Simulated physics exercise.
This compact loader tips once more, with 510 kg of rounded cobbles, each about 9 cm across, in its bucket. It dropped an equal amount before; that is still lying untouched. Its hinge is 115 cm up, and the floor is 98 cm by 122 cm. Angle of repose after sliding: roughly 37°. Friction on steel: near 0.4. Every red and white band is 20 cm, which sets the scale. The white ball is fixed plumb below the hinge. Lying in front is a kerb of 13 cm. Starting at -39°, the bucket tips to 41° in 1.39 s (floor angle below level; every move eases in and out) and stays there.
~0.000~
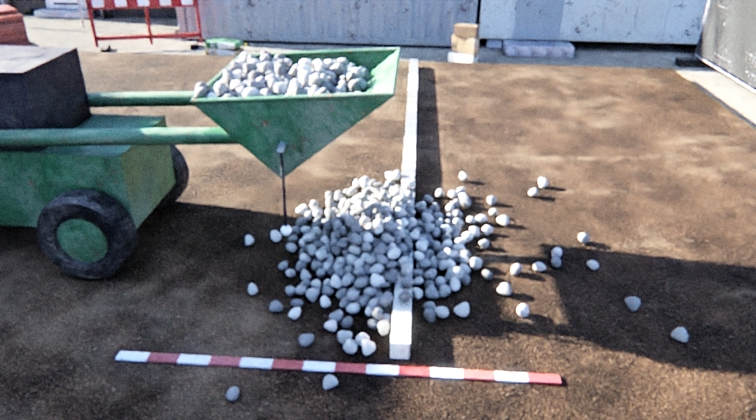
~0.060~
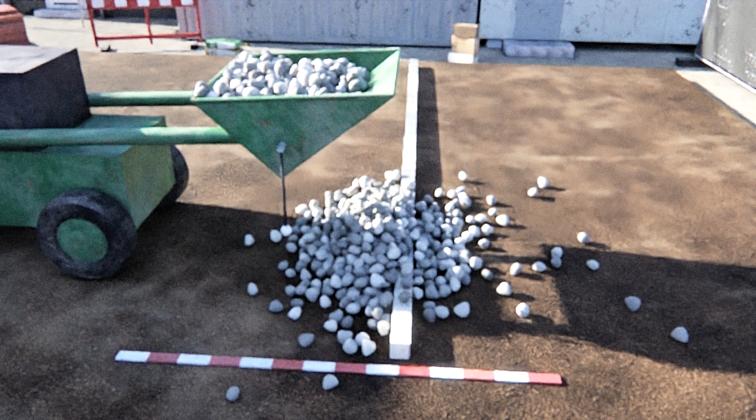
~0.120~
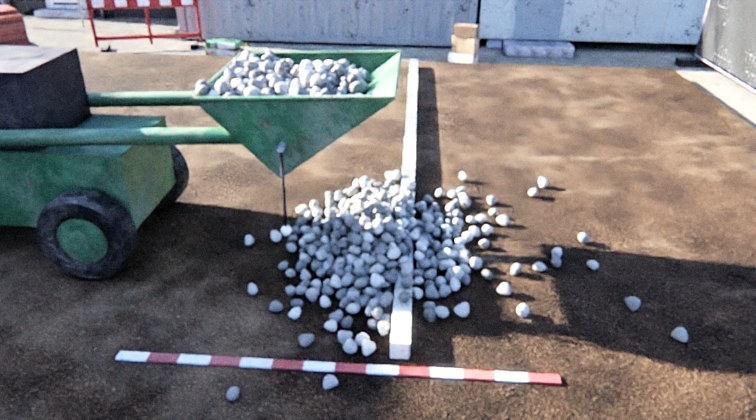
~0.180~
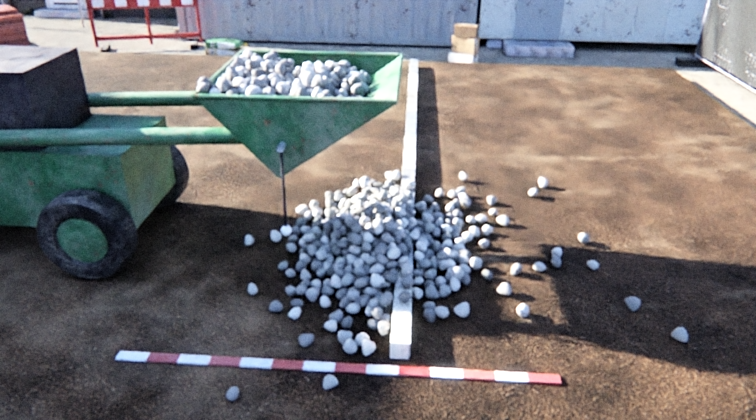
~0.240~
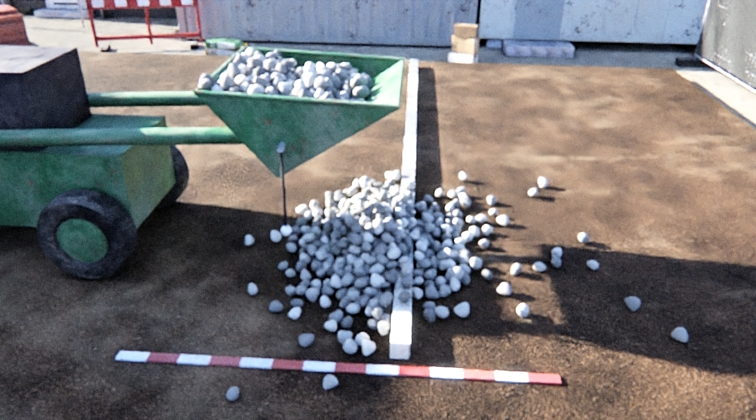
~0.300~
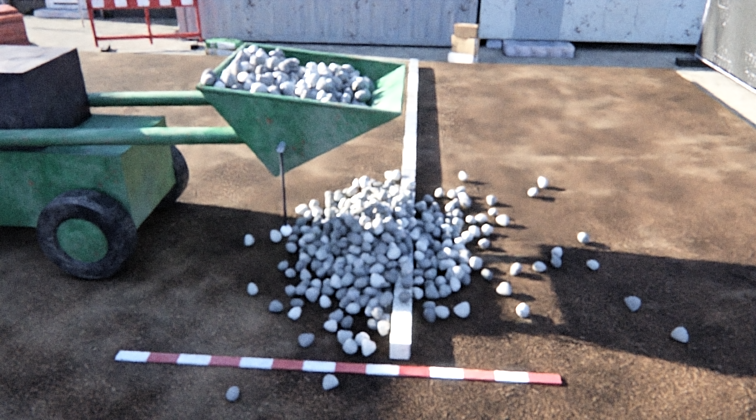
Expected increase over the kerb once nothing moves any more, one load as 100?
About 68 in every hundred.
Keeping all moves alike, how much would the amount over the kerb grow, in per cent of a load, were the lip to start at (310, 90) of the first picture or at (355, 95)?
Roughly 5 and 35 per cent, in that order.
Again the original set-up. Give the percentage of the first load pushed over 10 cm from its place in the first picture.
I'd put it at about 20 per cent.
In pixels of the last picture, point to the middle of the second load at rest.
I'd put their centre close to (436, 238).
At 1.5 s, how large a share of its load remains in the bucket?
Held: Around 40 % of the load.
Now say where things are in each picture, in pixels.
In the first picture, the bucket is at -39°, its lip at (393, 94); the top of the load is at (294, 66). The earlier load is highest near (385, 212), 30 cm above ground level, 79 % on this side of the kerb, 21 % over the kerb.
The second picture shows lip at (394, 95), floor tilted -39°, highest stones at (294, 66); the stones move at 0.1 m/s on average.
The third picture shows lip at (395, 98), floor tilted -37°, highest stones at (280, 65); the stones move at 0.1 m/s on average.
In the fourth picture, the bucket is at -35°, its lip at (397, 102); the top of the load is at (264, 63); the stones move at 0.2 m/s on average.
The fifth picture shows lip at (399, 107), floor tilted -33°, highest stones at (256, 62); the stones move at 0.2 m/s on average.
In the sixth picture, the bucket is at -29°, its lip at (401, 114); the top of the load is at (253, 60); the stones move at 0.3 m/s on average.
After 1.0 s the floor is at 28°; in per cent of one load, 100 in the bucket, 80 on this side of the kerb, 21 over the kerb; the foremost stones are at (580, 248).
After 1.5 s the floor is at 41°; in per cent of one load, 42 in the bucket, 118 on this side of the kerb, 41 over the kerb; the foremost stones are at (580, 248).
After 1.8 s the floor is at 41°; in per cent of one load, 8 in the bucket, 119 on this side of the kerb, 73 over the kerb; the foremost stones are at (579, 244).
After 4.6 s the floor is at 41°; in per cent of one load, 0 in the bucket, 111 on this side of the kerb, 89 over the kerb; the foremost stones are at (623, 260). Net gain over the kerb, 68.
